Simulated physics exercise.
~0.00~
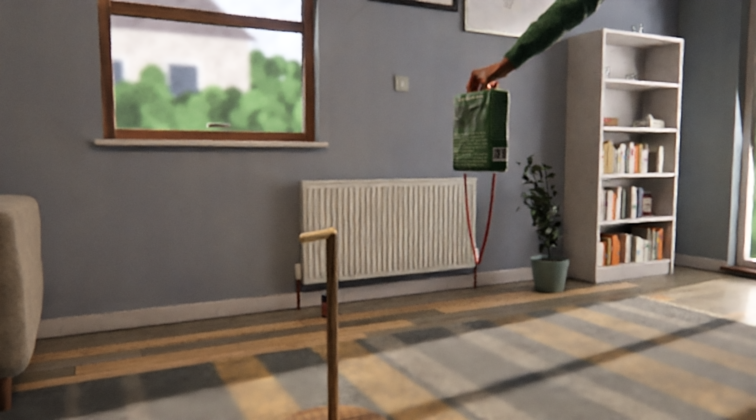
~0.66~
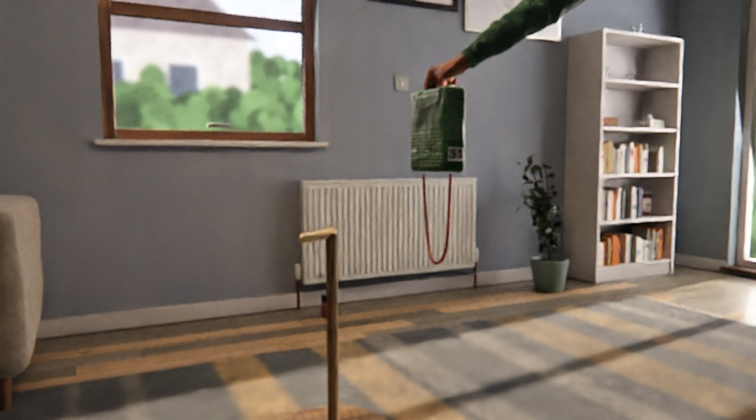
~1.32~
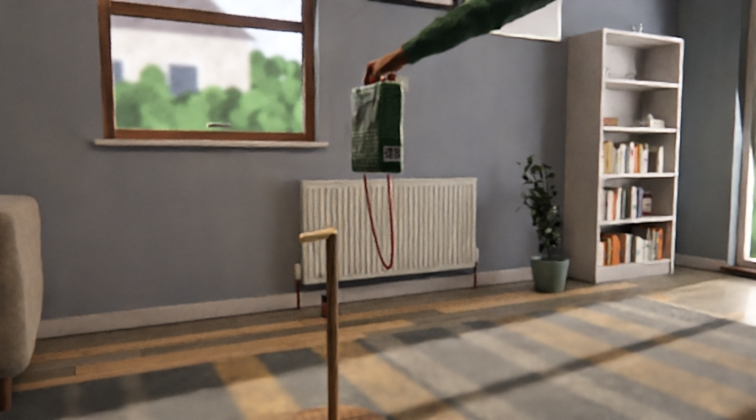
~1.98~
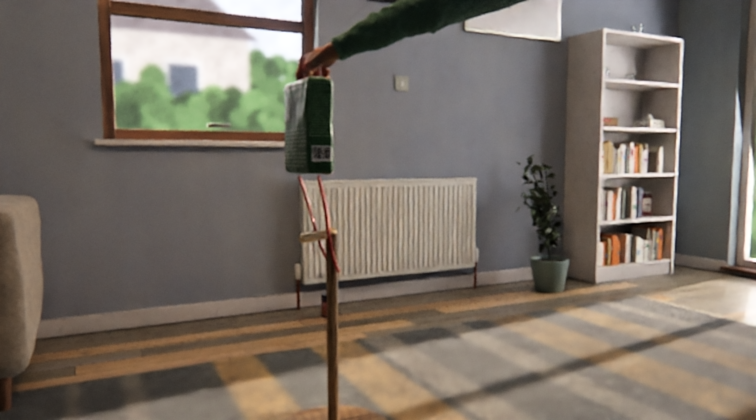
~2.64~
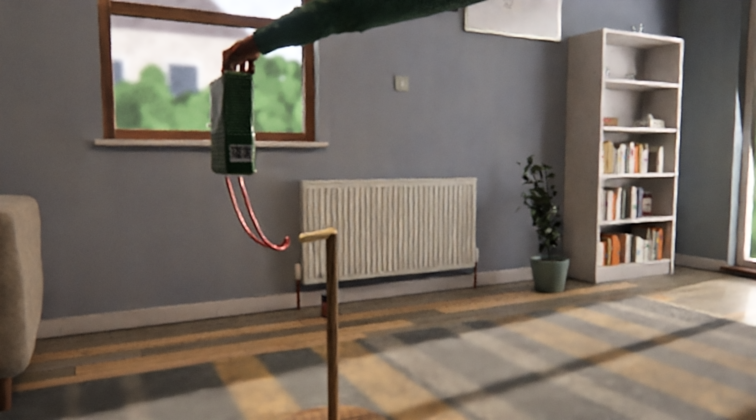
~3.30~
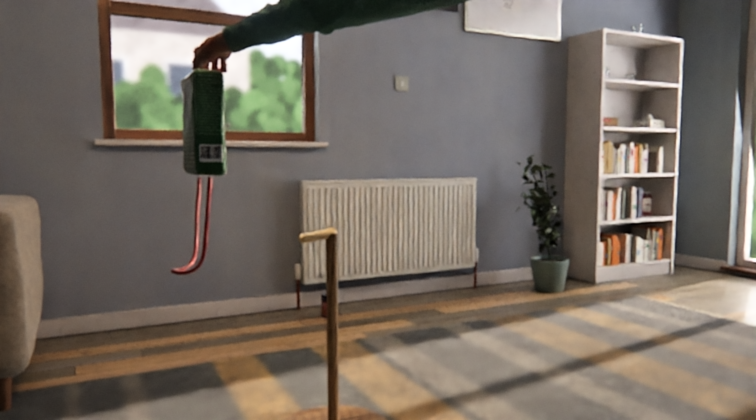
A green bag with a red loop dangling beneath it was carried leftward across a room by a hand in a green sleeve. The loop brushed past the hooked top of a post, then swung free, and the bag ended up clear on the left.
